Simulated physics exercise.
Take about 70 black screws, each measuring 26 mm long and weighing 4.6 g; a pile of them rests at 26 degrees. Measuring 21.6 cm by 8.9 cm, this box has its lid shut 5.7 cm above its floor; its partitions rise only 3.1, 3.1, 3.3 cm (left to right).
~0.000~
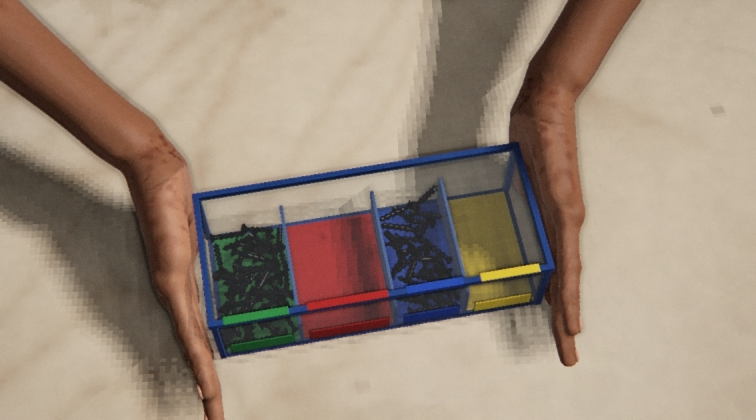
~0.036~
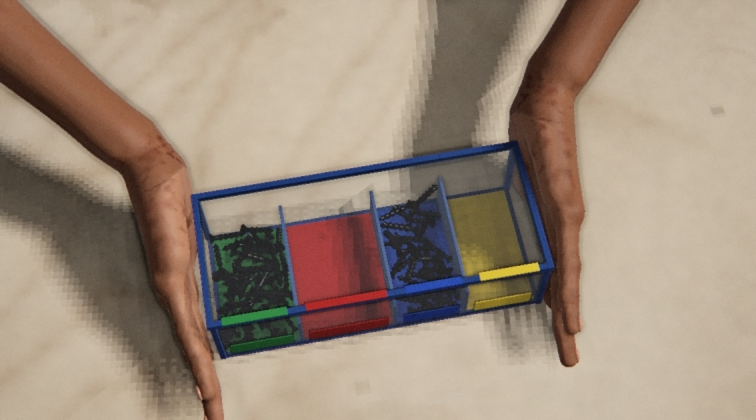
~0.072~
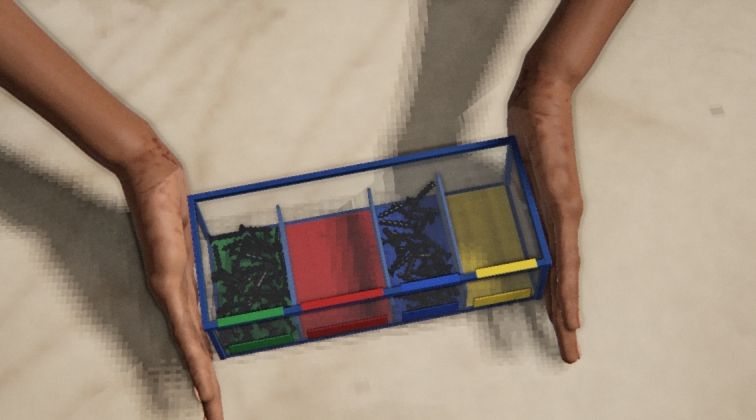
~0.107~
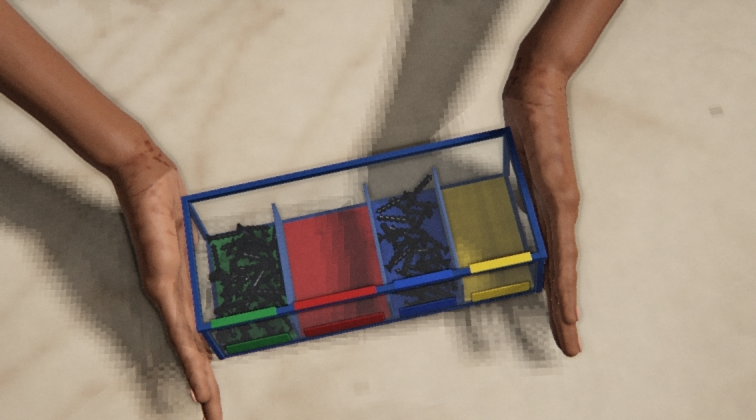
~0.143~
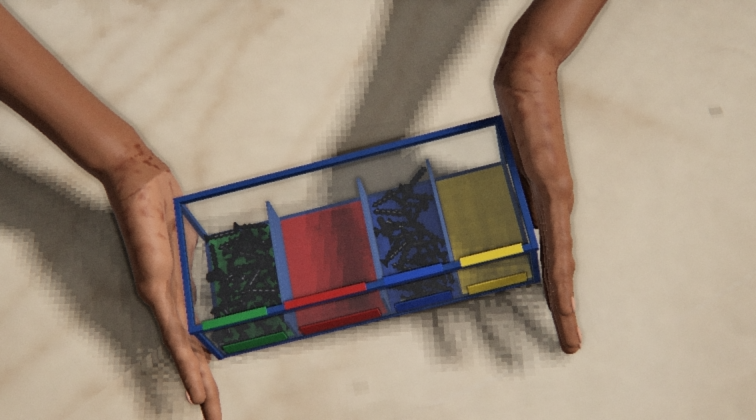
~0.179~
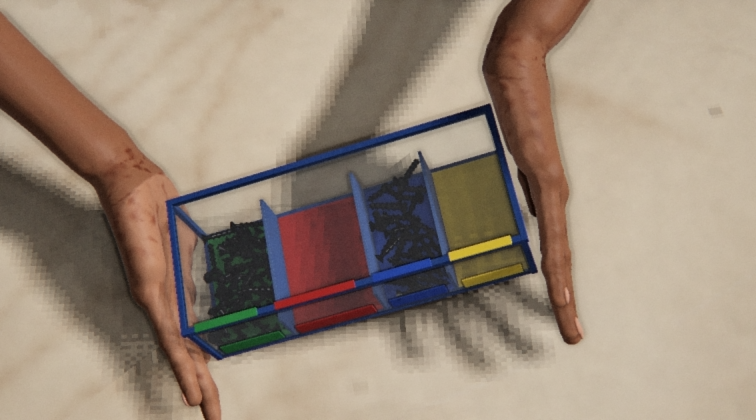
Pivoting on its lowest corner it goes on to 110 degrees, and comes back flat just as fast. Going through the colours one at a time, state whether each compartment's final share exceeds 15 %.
Red: Does not qualify; blue: Does not qualify; green: Qualifies; yellow: Does not qualify.
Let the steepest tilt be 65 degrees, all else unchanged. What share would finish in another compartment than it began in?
Roughly 0 %.
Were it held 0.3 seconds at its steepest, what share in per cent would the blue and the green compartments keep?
Blue 0, green 100.
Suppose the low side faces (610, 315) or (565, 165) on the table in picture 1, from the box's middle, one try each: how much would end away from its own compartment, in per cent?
That would be close to 90 per cent, then close to 90 per cent.
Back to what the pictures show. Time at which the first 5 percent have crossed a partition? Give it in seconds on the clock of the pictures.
Somewhere near 0.95 s.
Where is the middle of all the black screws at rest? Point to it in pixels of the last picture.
When it all comes to rest, the middle is near (241, 289).
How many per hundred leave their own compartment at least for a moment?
Close to 40 in a hundred.
After 0.99 s, tilt 110 degrees; red 15 %, blue 25 %, green 60 %.
After 1.53 s, tilt 49 degrees; green 100 %.
Then, at 2.13 s, tilt 0 degrees; green 100 %.
By 2.4 s all is still; red 0 %, blue 0 %, green 100 %, yellow 0 %.
